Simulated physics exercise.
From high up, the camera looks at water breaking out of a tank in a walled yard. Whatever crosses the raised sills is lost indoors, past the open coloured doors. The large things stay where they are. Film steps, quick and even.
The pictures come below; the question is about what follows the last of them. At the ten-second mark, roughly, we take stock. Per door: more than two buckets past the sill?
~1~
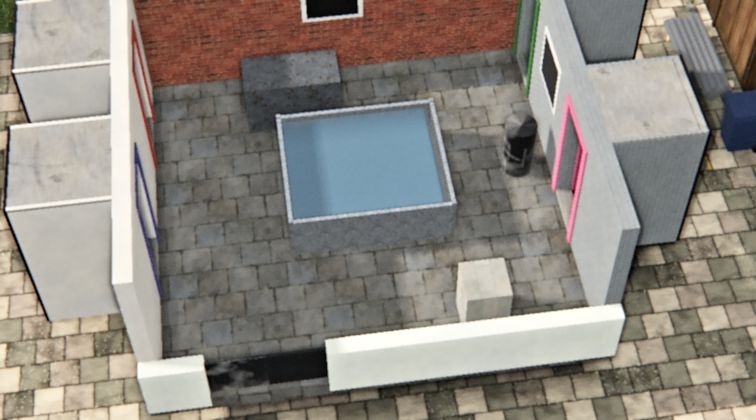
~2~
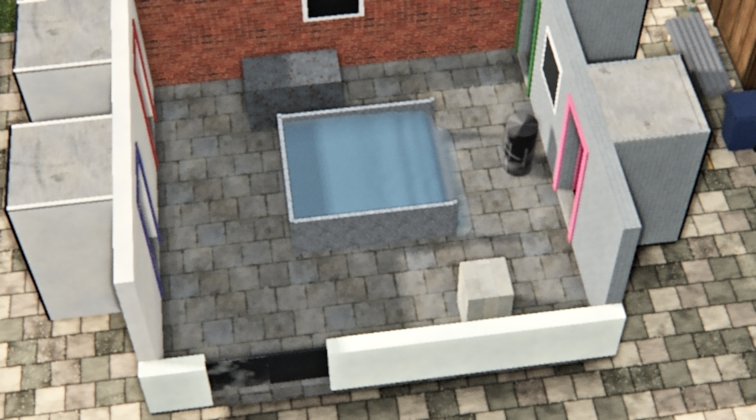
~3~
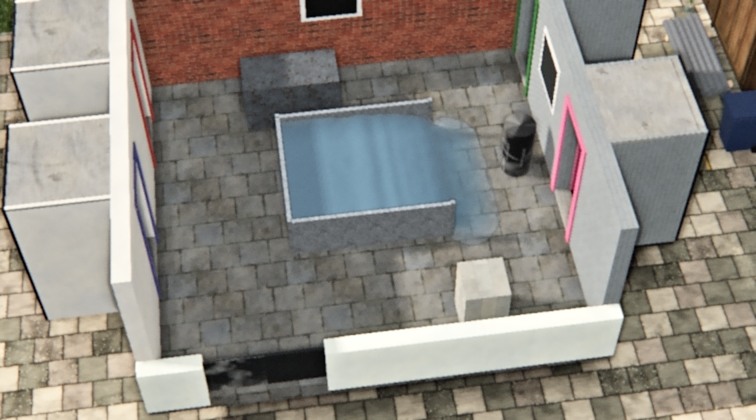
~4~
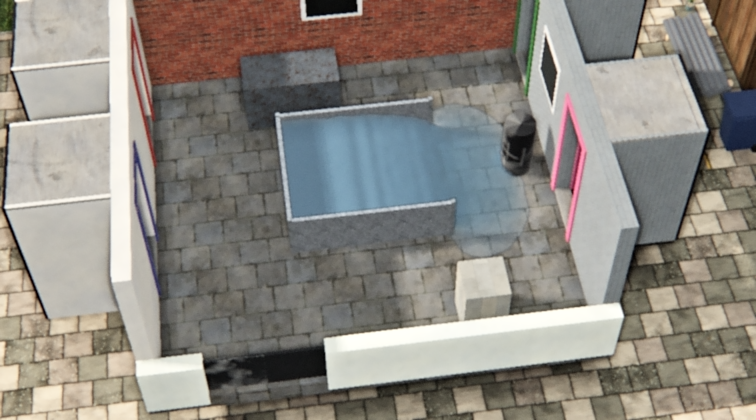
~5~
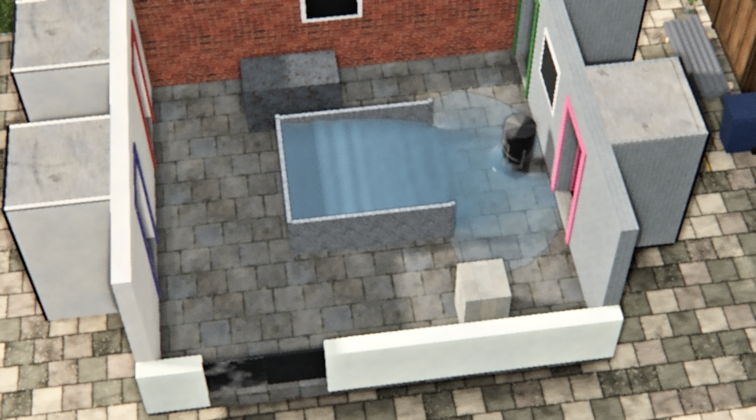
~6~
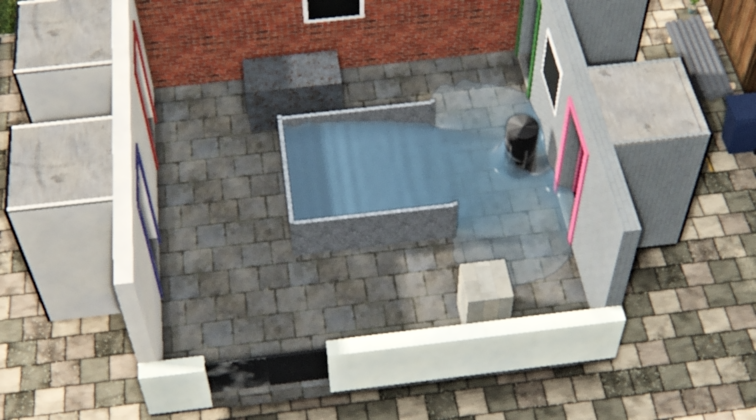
Pink door over, blue door at or under, green door over, red door at or under.
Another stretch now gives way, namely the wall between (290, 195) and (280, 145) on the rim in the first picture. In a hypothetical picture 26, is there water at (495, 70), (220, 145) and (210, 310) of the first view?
So: Spared, then wetted, then wetted.
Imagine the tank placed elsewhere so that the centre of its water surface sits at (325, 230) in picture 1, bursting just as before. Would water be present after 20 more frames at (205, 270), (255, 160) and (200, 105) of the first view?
Going through them in that order: Still bare, still bare and still bare.
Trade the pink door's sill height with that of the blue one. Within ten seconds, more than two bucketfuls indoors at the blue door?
Blue door: Tops it.
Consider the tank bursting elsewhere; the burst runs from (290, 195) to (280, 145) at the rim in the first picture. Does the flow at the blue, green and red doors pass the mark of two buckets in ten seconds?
Blue exceeds the limit, green exceeds the limit, red exceeds the limit.
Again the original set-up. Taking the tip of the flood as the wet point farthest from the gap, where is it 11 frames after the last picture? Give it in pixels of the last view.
My best guess is about (586, 337).
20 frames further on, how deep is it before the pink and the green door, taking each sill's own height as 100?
First 290 percent, then 370 percent.
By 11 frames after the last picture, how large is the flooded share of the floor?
About 30 per cent.
A moment on, water covers 25 % of the floor; the pink door far over two buckets in, the blue door not reached, the green door under two buckets in, the red door not reached.
Next, water covers 30 % of the floor; the pink door far over two buckets in, the blue door not reached, the green door over two buckets in, the red door not reached.
Then, water covers 50 % of the floor; the pink door far over two buckets in, the blue door not reached, the green door far over two buckets in, the red door not reached.
Later, water covers 90 % of the floor; the pink door far over two buckets in, the blue door wet at the sill, nothing in, the green door far over two buckets in, the red door wet at the sill, nothing in.
In the end, water covers 95 % of the floor; the pink door far over two buckets in, the blue door wet at the sill, nothing in, the green door far over two buckets in, the red door wet at the sill, nothing in.
